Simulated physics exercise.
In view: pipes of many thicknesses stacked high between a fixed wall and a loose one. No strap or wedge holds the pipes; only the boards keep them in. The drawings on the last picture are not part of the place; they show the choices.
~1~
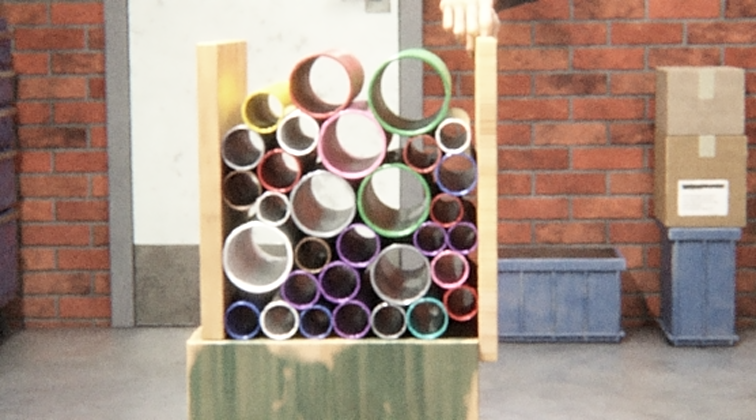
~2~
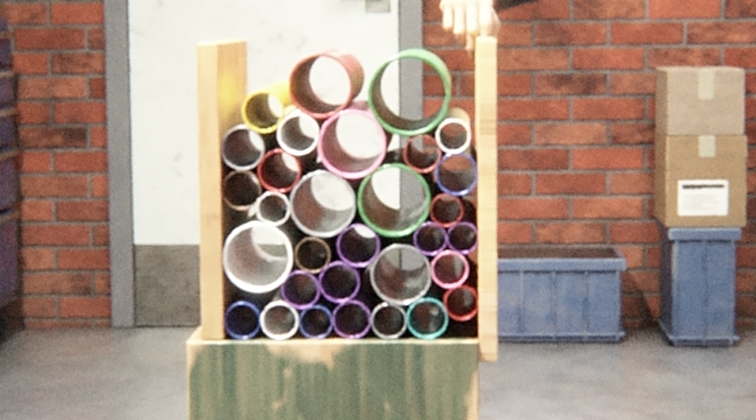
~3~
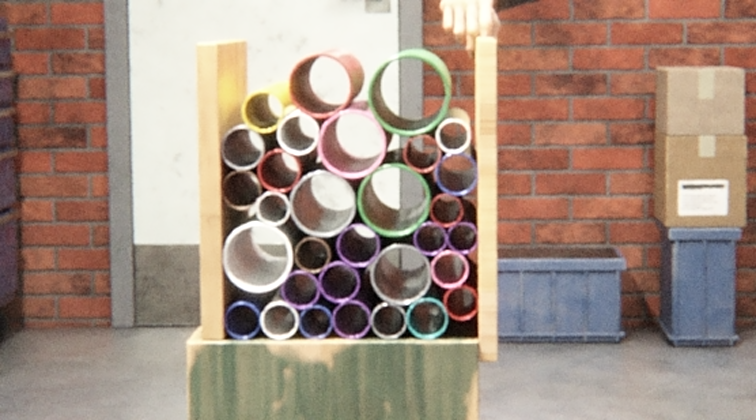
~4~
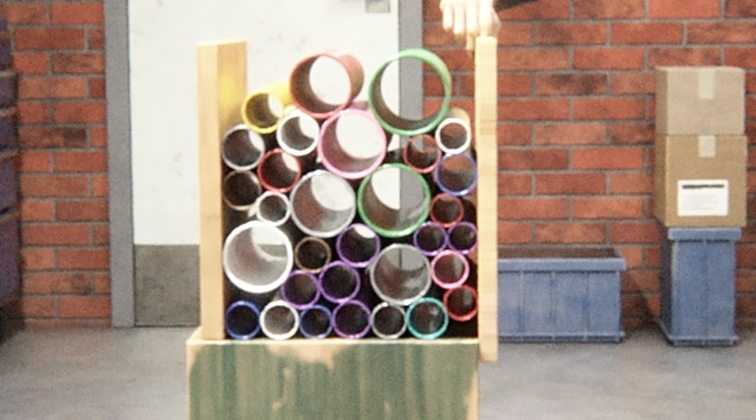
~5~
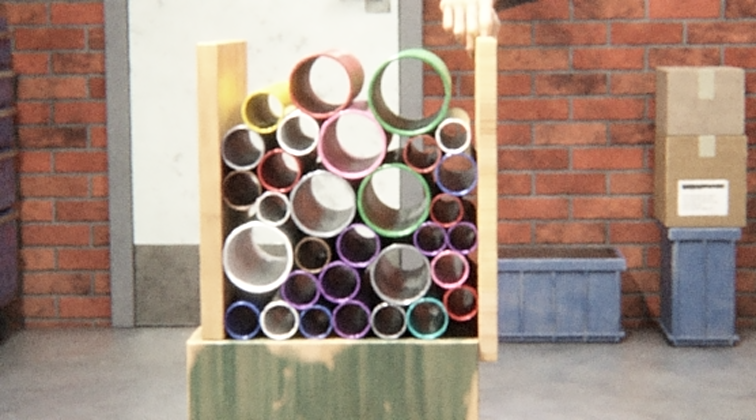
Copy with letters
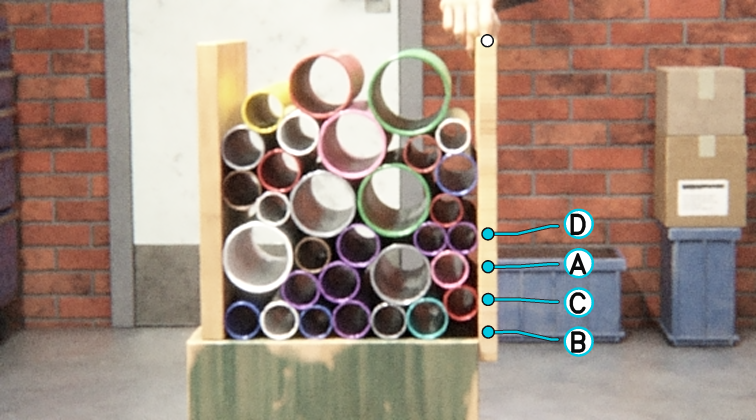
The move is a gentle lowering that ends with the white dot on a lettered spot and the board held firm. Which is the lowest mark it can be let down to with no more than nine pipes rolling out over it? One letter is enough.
Lower it to A and no more.
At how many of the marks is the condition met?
Two of them.
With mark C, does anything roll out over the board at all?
Yes, at C.
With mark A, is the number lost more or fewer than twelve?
Fewer than twelve.
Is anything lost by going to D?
Yes, at D.
On the marked copy, A at (488, 267); B at (488, 332); C at (488, 299); D at (488, 234); the white dot at (487, 41).
Taking A. A third of the way, top of the board (478, 135).
Two thirds of the way, top of the board (478, 239).
When it is over, top of the board (479, 266), about five out over the board.
As for the rest, B more than nine out over the board; C more than nine out over the board; D three out over the board.
